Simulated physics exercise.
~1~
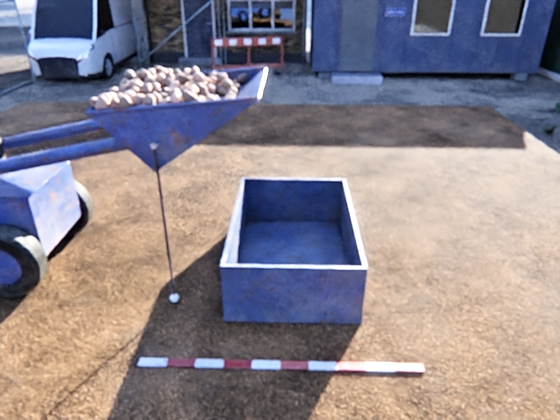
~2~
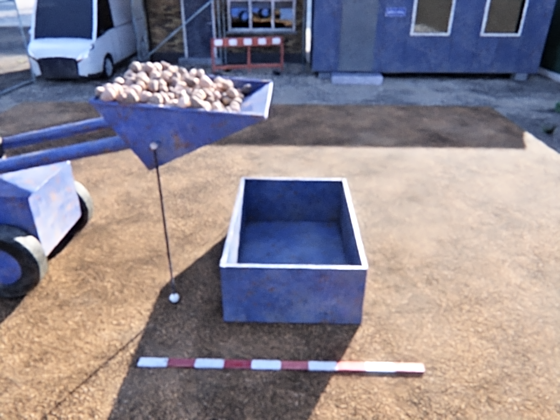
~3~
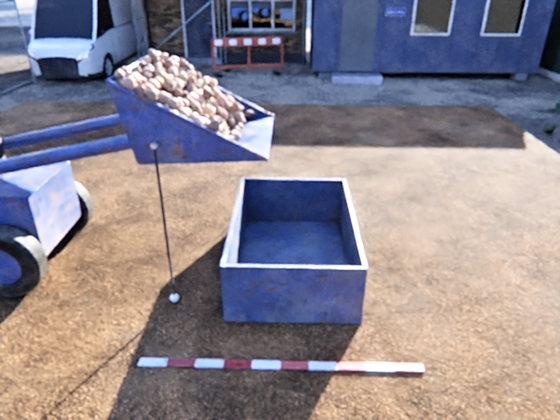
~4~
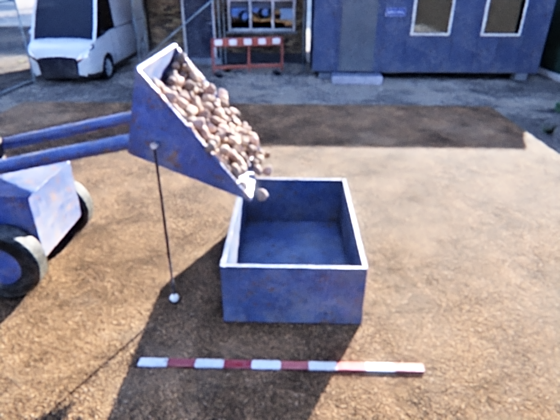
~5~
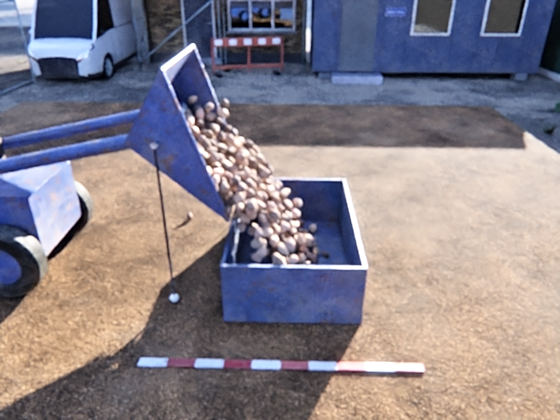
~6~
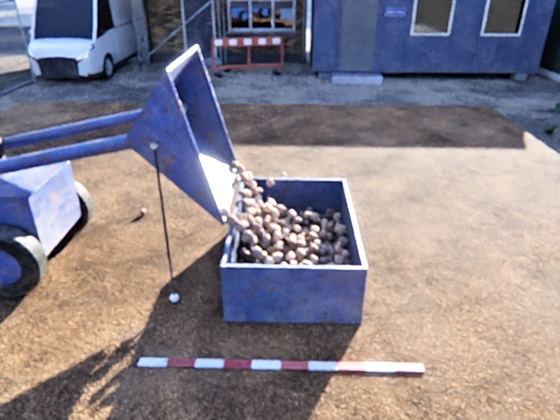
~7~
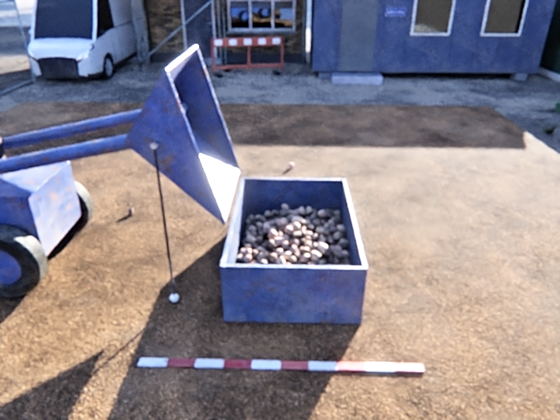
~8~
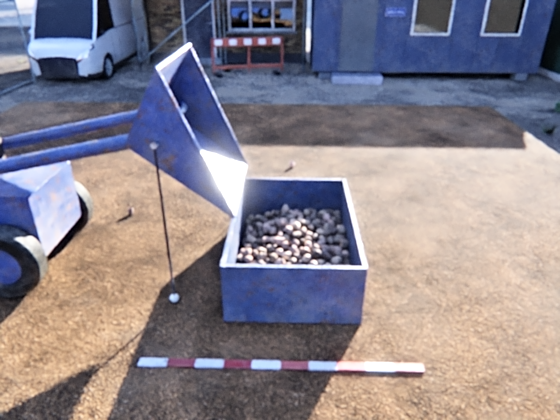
A blue loader on the left tipped its raised bucket steeply forward, and the heap of rounded stones slid out to the right into an open blue bin, until the bucket was empty and the stones lay spread inside the bin.
